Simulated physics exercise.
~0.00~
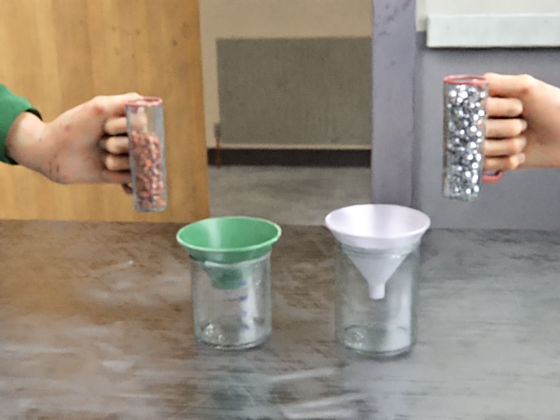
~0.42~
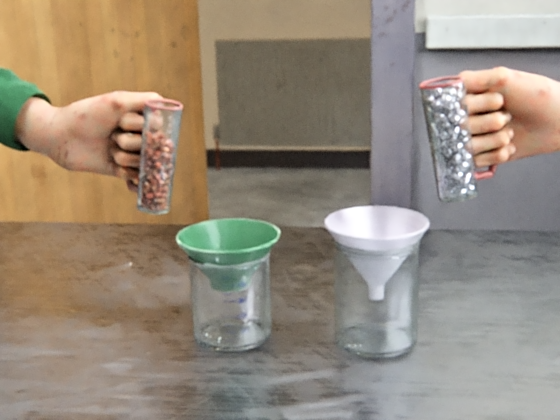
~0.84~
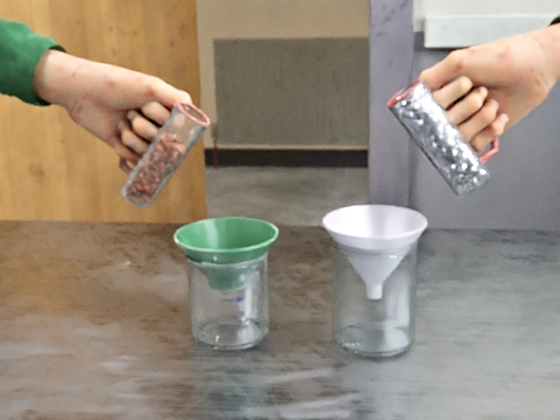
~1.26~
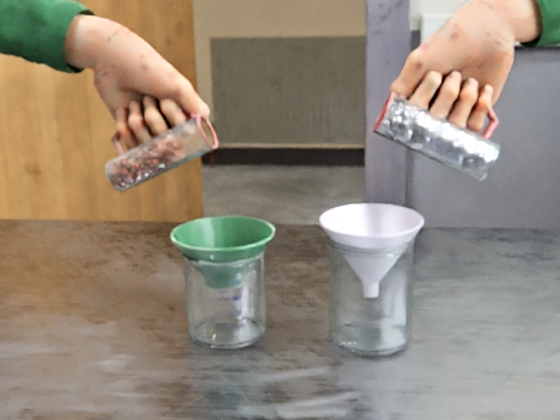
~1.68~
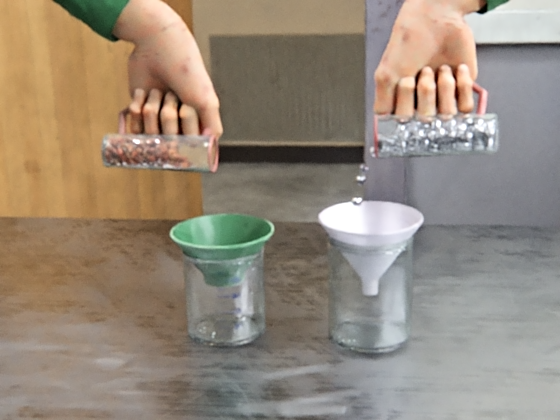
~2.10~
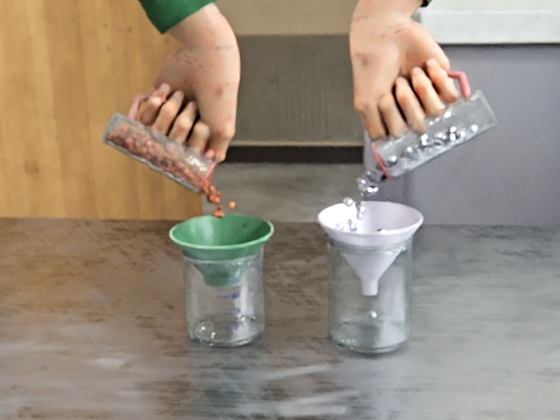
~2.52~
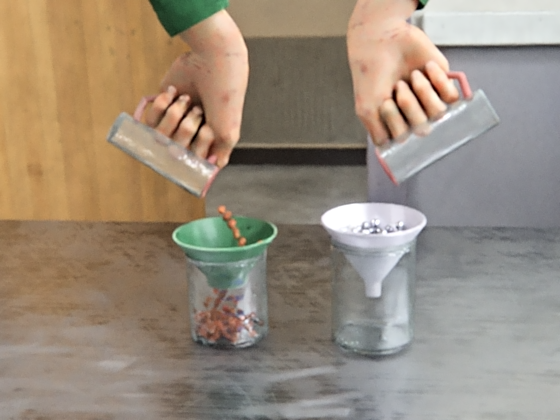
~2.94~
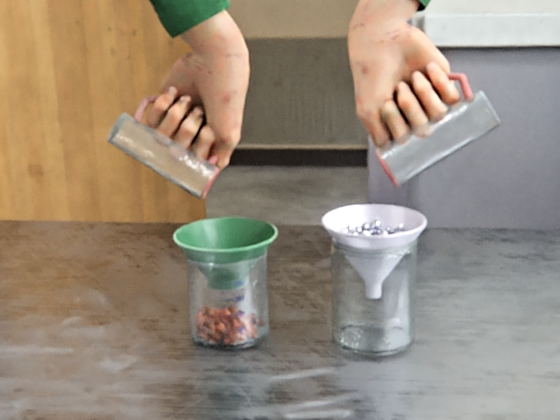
Two hands tip cups over funnels; red pieces fill the left jar, silver ones stay in the right funnel.
